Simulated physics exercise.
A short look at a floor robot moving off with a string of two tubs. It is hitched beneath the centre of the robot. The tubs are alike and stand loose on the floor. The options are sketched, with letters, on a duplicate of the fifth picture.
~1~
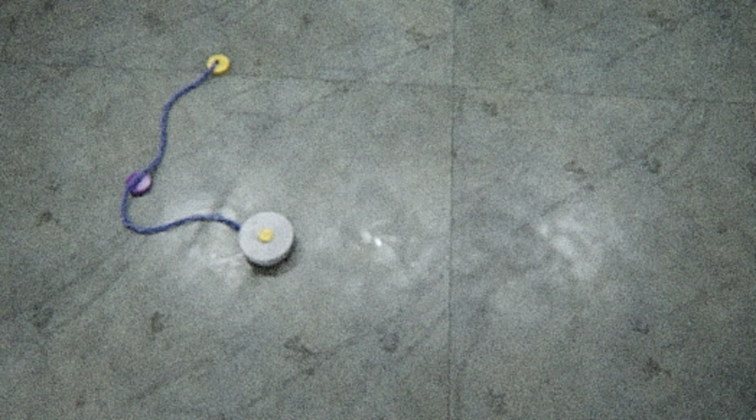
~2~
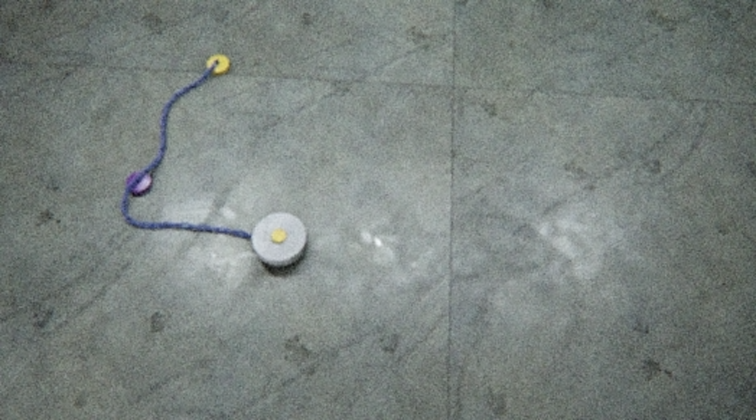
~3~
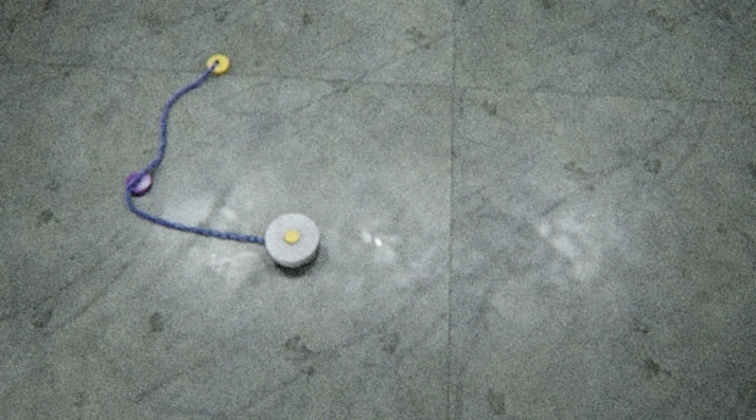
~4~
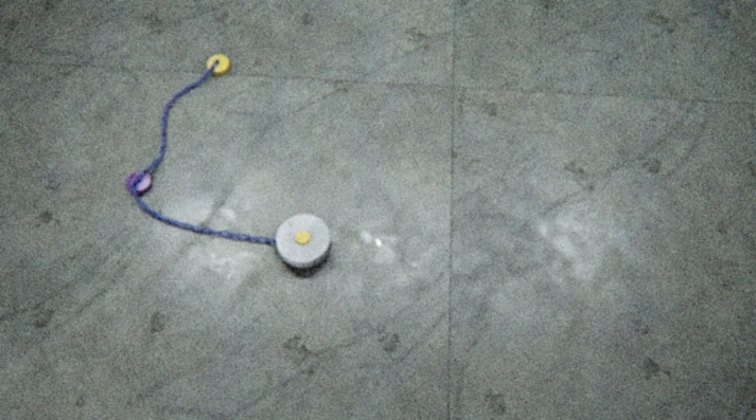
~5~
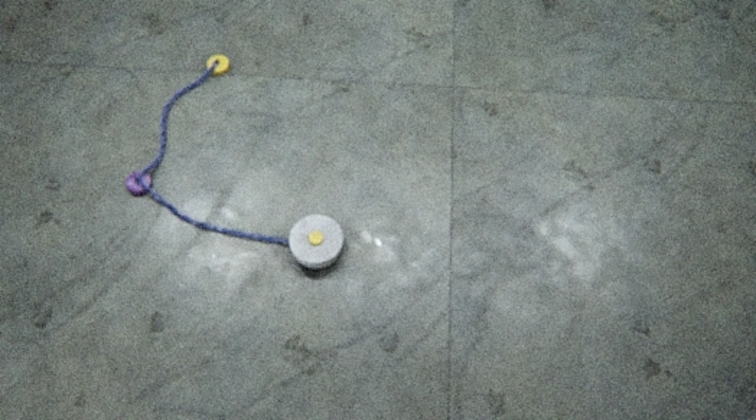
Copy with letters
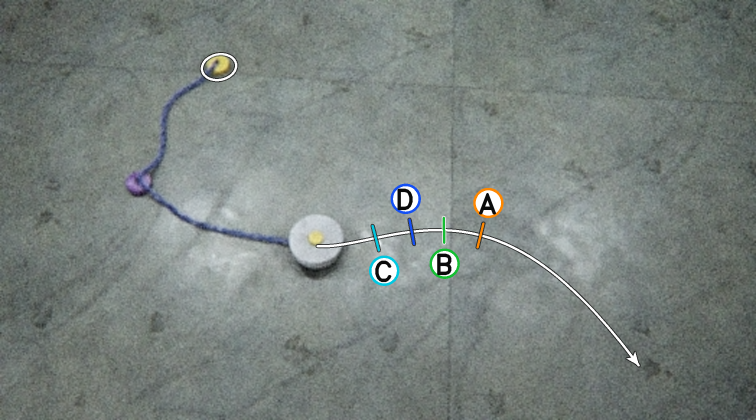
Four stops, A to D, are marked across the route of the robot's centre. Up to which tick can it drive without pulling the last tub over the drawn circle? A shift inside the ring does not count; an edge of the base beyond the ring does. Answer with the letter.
It should halt at A.
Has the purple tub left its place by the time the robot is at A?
By then, yes.
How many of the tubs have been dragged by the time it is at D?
One.
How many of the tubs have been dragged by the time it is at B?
By then, one.
On the marked copy, A at (481, 235); B at (444, 230); C at (376, 238); D at (412, 232); the ring at (219, 67); the route from (318, 246) via (497, 241) to (639, 365).
Following A. Soon after the start, robot (376, 234); yellow tub (218, 65); purple tub (184, 188).
Later, robot (432, 226); yellow tub (218, 65); purple tub (235, 189).
In the end, robot (482, 231); yellow tub (218, 65); purple tub (286, 183); the ringed tub at the far end is still in its ring.
As for the rest, B is safe but short; C is safe but short; D is safe but short.
